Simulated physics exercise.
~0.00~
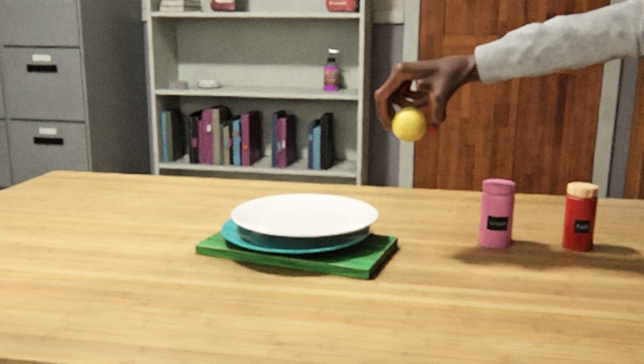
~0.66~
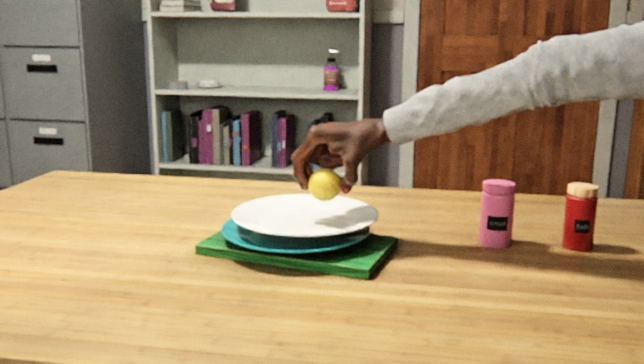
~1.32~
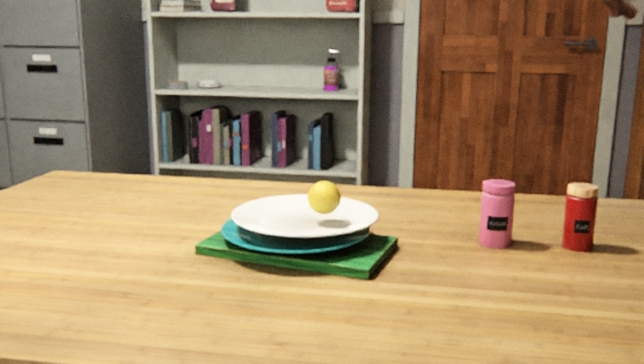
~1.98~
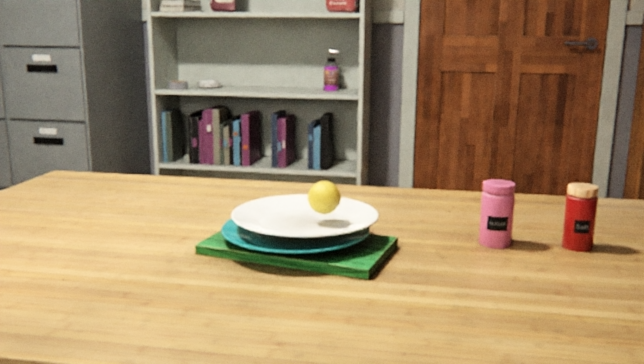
A yellow lemon, held in a hand with a pale grey sleeve, hangs above a wooden table seen from the front and slightly above by a still camera. Below and to its left, a white plate sits on a turquoise plate over a green board, while a pink shaker and a red shaker stand to the right, with filing cabinets, a bookshelf and a wooden door behind. The hand carries the lemon left and down to the white plate. It lets go and withdraws toward the upper right. The lemon stays on the right part of the plate, and the pile remains standing.
